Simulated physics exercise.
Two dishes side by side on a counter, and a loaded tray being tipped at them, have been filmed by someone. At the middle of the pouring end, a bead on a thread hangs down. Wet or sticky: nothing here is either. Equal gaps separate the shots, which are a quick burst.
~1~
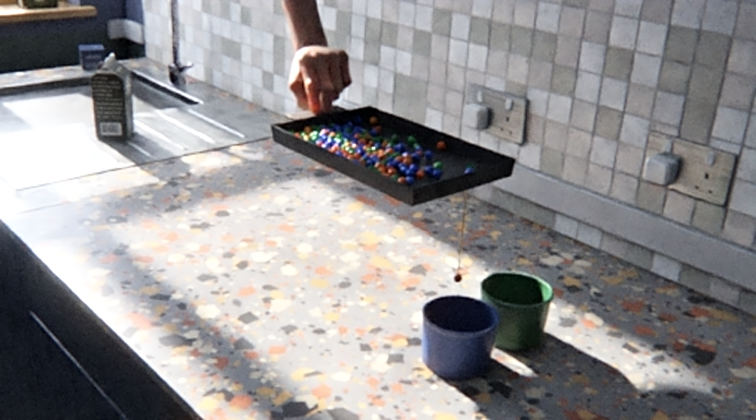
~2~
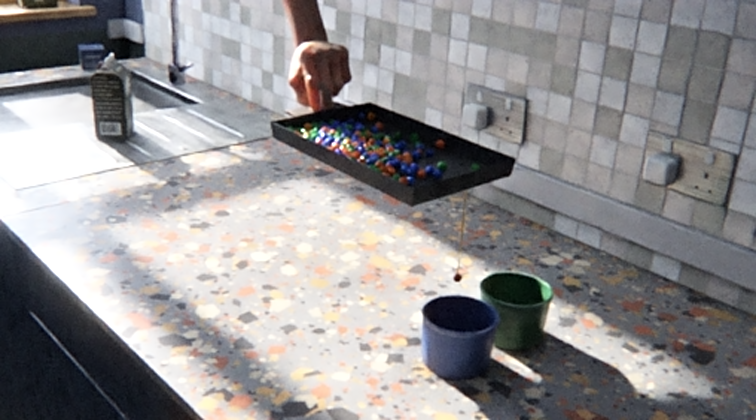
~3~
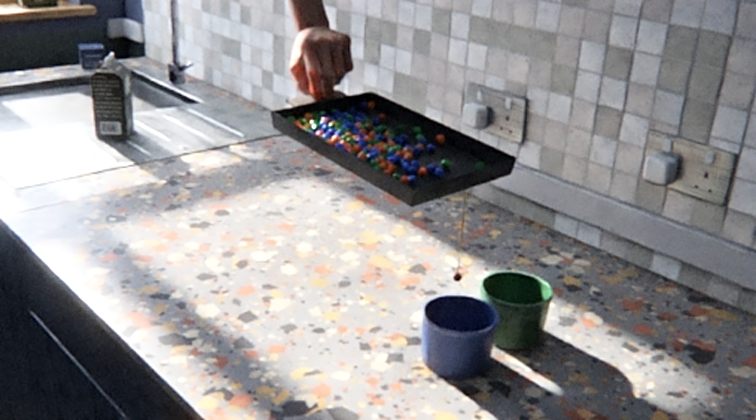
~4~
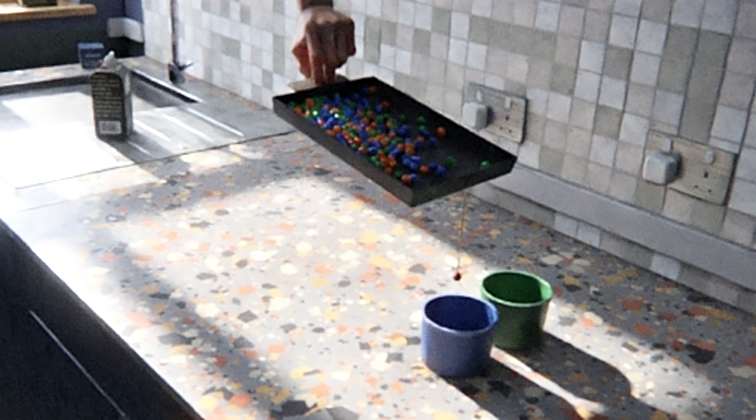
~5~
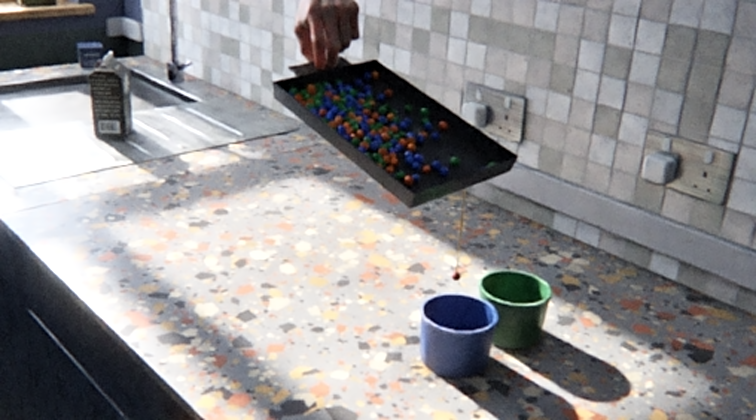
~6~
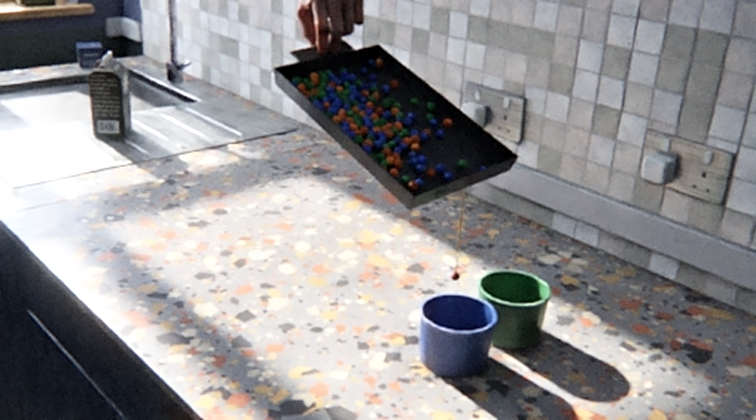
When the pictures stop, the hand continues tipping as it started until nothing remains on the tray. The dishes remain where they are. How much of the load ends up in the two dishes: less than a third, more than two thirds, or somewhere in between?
The catch sits mid-range.
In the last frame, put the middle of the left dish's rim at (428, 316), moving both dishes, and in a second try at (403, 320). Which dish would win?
On the first try it would be the one to the left, on the second the one to the left.
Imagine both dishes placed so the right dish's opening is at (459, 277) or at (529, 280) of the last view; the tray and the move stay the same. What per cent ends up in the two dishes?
In turn 0 and 30 in a hundred.
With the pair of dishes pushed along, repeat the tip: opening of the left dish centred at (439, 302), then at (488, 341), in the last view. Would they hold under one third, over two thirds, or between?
Try 1 - under a third; try 2 - under a third.
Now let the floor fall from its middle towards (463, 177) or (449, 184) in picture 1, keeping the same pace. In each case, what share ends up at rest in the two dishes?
You'd get 80 per cent the first time and 60 per cent the second time.
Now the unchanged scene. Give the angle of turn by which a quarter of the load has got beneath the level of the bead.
85°, roughly.
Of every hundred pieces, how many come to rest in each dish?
Left dish around 40 percent; right dish around 0 percent.
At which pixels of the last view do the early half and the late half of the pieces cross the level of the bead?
It goes through near (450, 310) first, then near (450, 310).
Soon, tray tipped steeply; most on the tray; a stray few in the left dish; a stray few outside both; a small part in the air.
A while on, tray tipped past a quarter turn; about a quarter on the tray; about a quarter in the left dish; a stray few in the right dish; about a quarter outside both; about a quarter in the air.
Towards the end, tray tipped past a quarter turn; about half in the left dish; a stray few in the right dish; about half outside both.
Finally, tray tipped past a quarter turn; about half in the left dish; a stray few in the right dish; about half outside both.
